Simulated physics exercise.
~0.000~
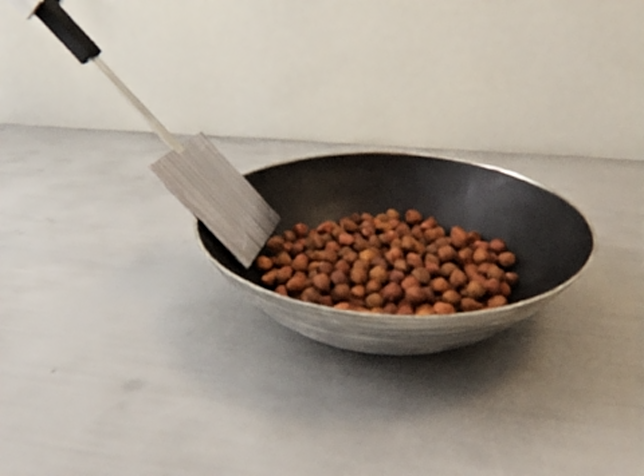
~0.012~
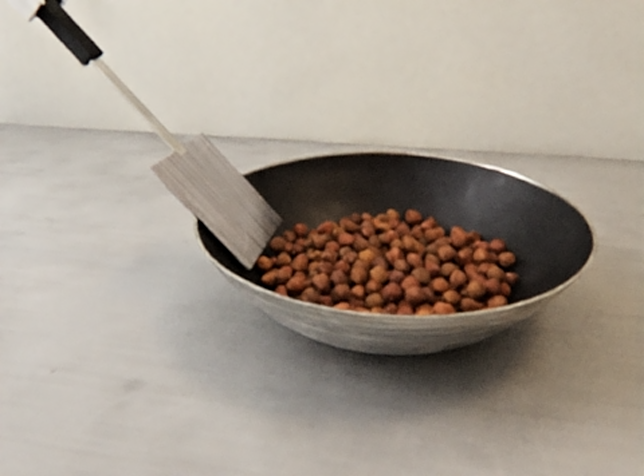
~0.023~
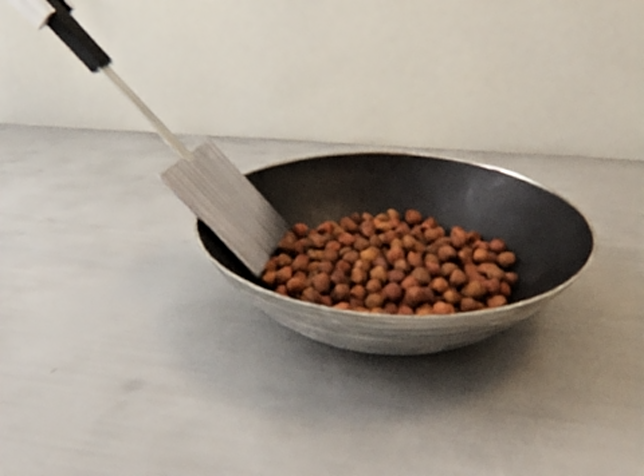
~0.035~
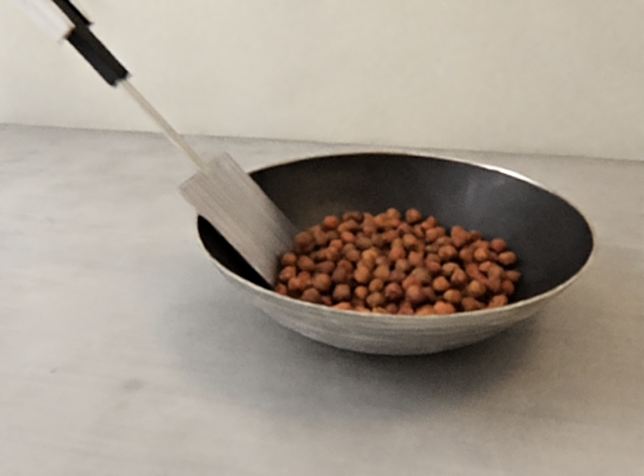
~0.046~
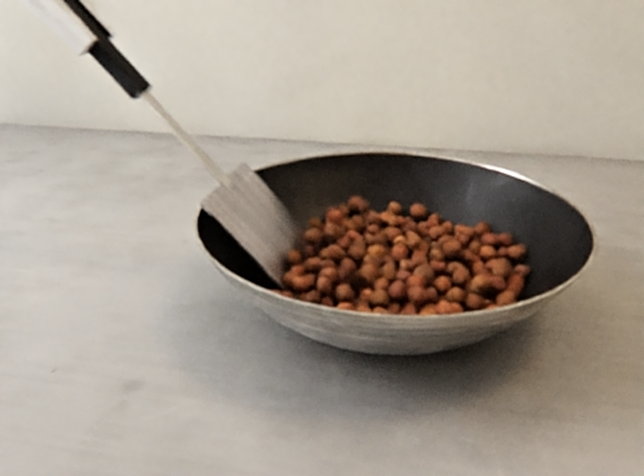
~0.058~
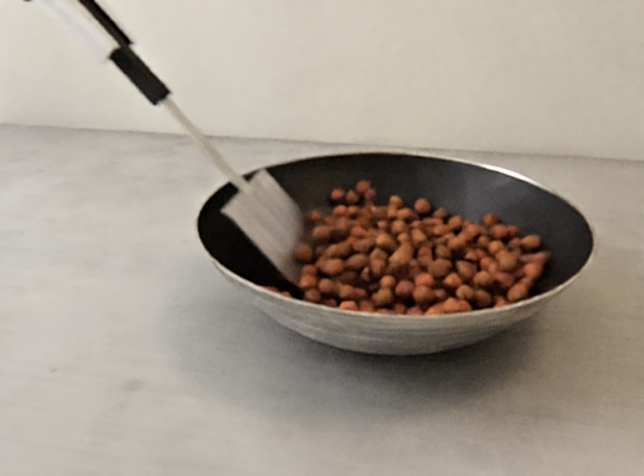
In the video, a spatula with a black handle, held by a robot gripper, rests at the left side of a dark wok of hazelnuts, then slides right and pushes the nuts into a slightly higher, wider heap.
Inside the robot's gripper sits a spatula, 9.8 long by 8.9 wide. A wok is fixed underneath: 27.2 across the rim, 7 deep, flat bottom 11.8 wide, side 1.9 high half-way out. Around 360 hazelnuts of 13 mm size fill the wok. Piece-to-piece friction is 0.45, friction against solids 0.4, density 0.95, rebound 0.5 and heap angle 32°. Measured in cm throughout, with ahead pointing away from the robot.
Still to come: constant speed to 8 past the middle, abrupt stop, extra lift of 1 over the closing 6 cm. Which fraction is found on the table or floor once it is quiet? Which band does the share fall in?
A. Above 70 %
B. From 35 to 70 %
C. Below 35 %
Answer: B.
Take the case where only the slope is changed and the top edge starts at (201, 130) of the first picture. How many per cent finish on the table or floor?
I'd estimate around 45 per cent.
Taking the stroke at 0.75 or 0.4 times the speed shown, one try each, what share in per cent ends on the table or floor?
Estimates, in order: 25 % and 10 %.
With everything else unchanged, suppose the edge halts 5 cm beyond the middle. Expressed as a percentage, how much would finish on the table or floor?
Roughly 15 %.
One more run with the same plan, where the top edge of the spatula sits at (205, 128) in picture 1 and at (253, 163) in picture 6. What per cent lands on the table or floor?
Around 35 per cent finishes on the table or floor.
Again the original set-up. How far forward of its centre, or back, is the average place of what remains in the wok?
I'd put it at roughly 4.0 cm toward the front.
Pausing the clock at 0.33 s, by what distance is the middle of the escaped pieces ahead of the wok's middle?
20 cm.
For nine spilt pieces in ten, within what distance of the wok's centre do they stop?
About 55 cm from the centre.
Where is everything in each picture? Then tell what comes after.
Spatula top edge at (177, 148), sloping 48°; upper third of the load around (384, 263), from x 265 to 510, top at y 220; 358 in the wok, in the first picture.
Spatula top edge at (178, 149), sloping 48°; upper third of the load around (384, 263), from x 265 to 510, top at y 220, in the second picture.
Spatula top edge at (187, 156), sloping 48°; upper third of the load around (384, 262), from x 270 to 510, top at y 220, in the third picture.
Spatula top edge at (204, 169), sloping 48°; upper third of the load around (385, 259), from x 275 to 510, top at y 215, in the fourth picture.
Spatula top edge at (224, 181), sloping 48°; upper third of the load around (391, 255), from x 275 to 520, top at y 205, in the fifth picture.
Spatula top edge at (244, 188), sloping 48°; upper third of the load around (399, 254), from x 270 to 540, top at y 190; 358 in the wok, in the sixth picture.
By 0.09 s, sloping 48°, highest piece 8 above the table; 358 in the wok.
By 0.12 s, sloping 48°, highest piece 11 above the table; 352 in the wok, 6 on the blade or in flight.
By 0.33 s, sloping 48°, highest piece 19 above the table; 204 in the wok, 28 on the table or floor, 126 on the blade or in flight.
By 1.38 s, sloping 48°, highest piece 6 above the table; 202 in the wok, 156 on the table or floor.
Final count, 202 in the wok, 156 on the table or floor. That is 44 % on the table or floor.
